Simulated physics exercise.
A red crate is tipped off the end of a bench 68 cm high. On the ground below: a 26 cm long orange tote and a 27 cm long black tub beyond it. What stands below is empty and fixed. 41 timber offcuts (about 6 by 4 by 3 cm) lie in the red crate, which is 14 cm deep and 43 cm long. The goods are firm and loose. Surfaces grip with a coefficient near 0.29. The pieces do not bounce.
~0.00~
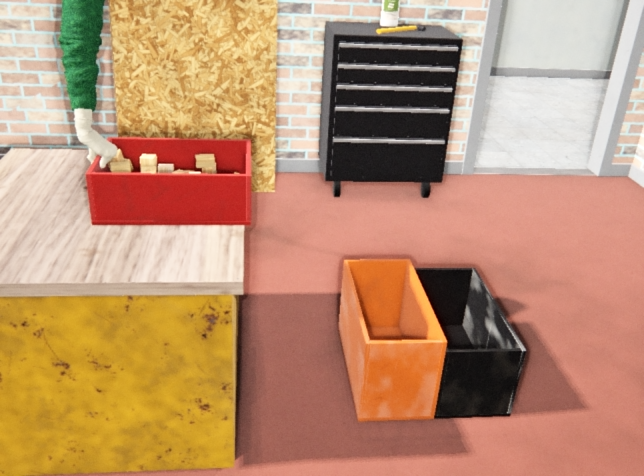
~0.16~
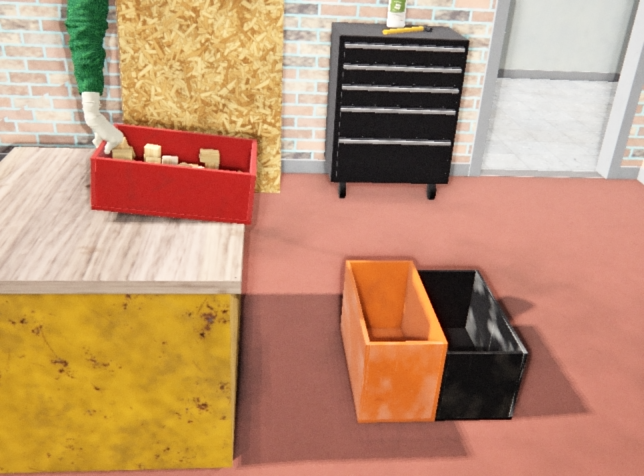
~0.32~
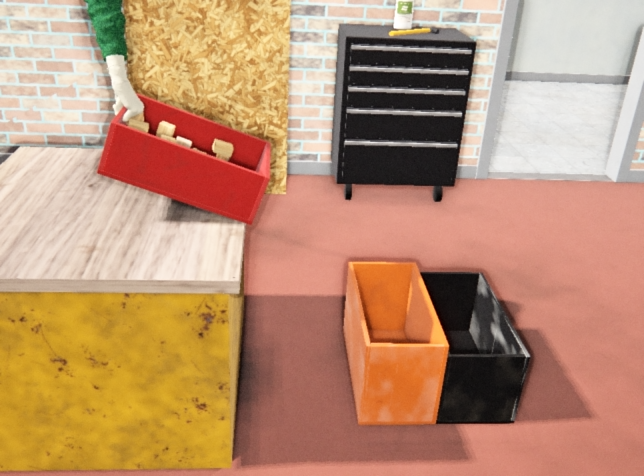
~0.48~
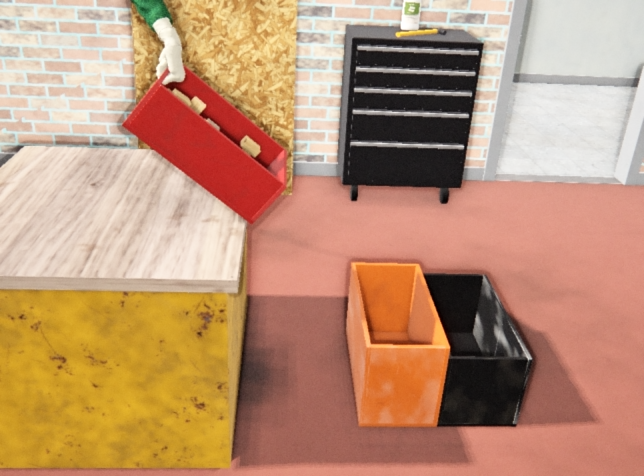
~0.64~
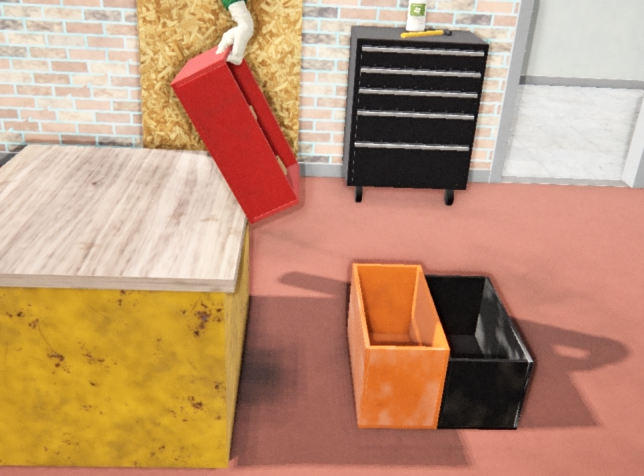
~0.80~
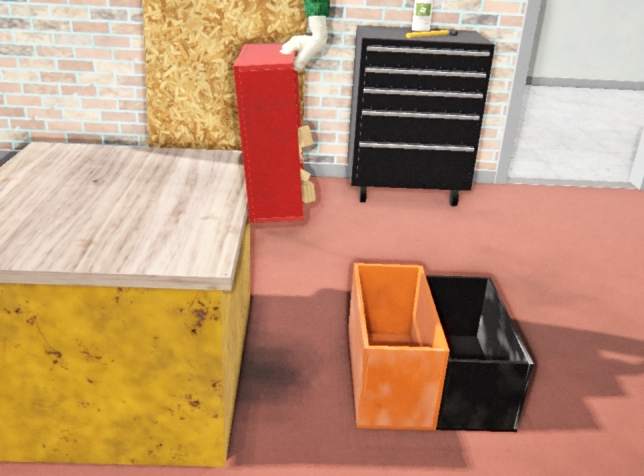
Red crate of timber offcuts tilting up onto its right end at a bench edge, a pale-gloved hand raising its left end.
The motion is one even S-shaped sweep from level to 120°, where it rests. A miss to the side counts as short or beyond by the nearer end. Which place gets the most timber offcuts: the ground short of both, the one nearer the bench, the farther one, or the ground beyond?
The largest share lands on the ground, short of the two.
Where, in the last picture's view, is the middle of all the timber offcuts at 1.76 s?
Around (341, 362).
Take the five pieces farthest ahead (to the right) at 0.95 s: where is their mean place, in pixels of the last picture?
Around (347, 237).
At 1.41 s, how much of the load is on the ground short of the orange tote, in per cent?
About 25 per cent.
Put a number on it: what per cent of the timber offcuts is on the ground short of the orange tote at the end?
About 75 per cent.
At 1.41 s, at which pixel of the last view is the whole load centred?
Near (332, 341).
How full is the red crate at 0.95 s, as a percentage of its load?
About 80 per cent.
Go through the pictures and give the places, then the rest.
In the first frame (each is followed by its nearest rim corner in this view), red crate, (91, 173); black tub, (449, 351); 0° from level; none out.
Red crate, (96, 158); 5° from level, in the second frame.
Red crate, (116, 123); 20° from level, in the third frame.
Red crate, (161, 85); 39° from level, in the fourth frame.
Red crate, (226, 63); 62° from level, in the fifth frame.
Red crate, (294, 68); black tub, (452, 360); 85° from level; none out, in the sixth frame.
After 0.95 s, tilt 103°; 33 still in the red crate and 8 in the air.
After 1.15 s, tilt 118°; 23 still in the red crate, 4 in the orange tote, 2 on the ground short of the orange tote and 12 in the air.
After 1.41 s, tilt 120°; 5 still in the red crate, 10 in the orange tote, 11 on the ground short of the orange tote and 15 in the air.
Outcome (at 1.76 s), 10 in the orange tote and 31 on the ground short of the orange tote.
